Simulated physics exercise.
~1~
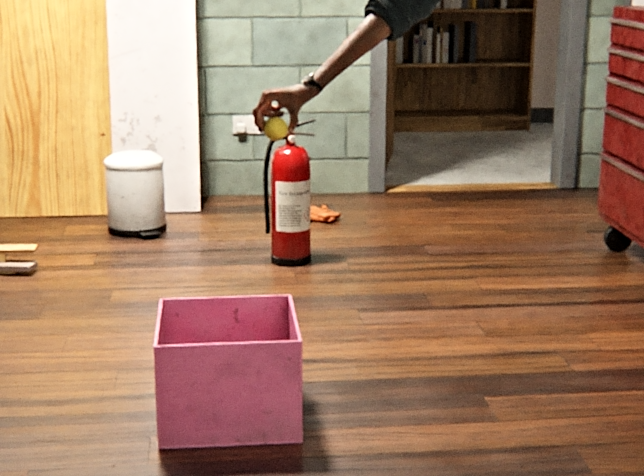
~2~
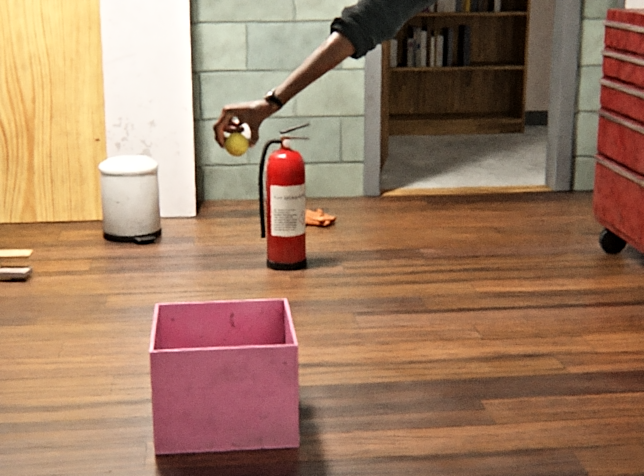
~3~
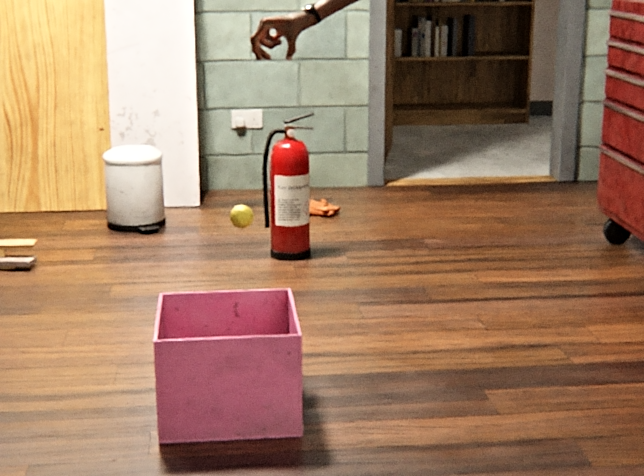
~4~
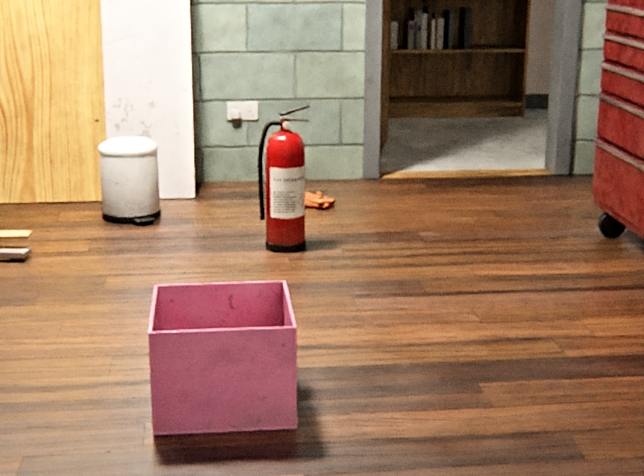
A yellow lemon moves left in a hand, drops when released, and lands inside the pink crate.
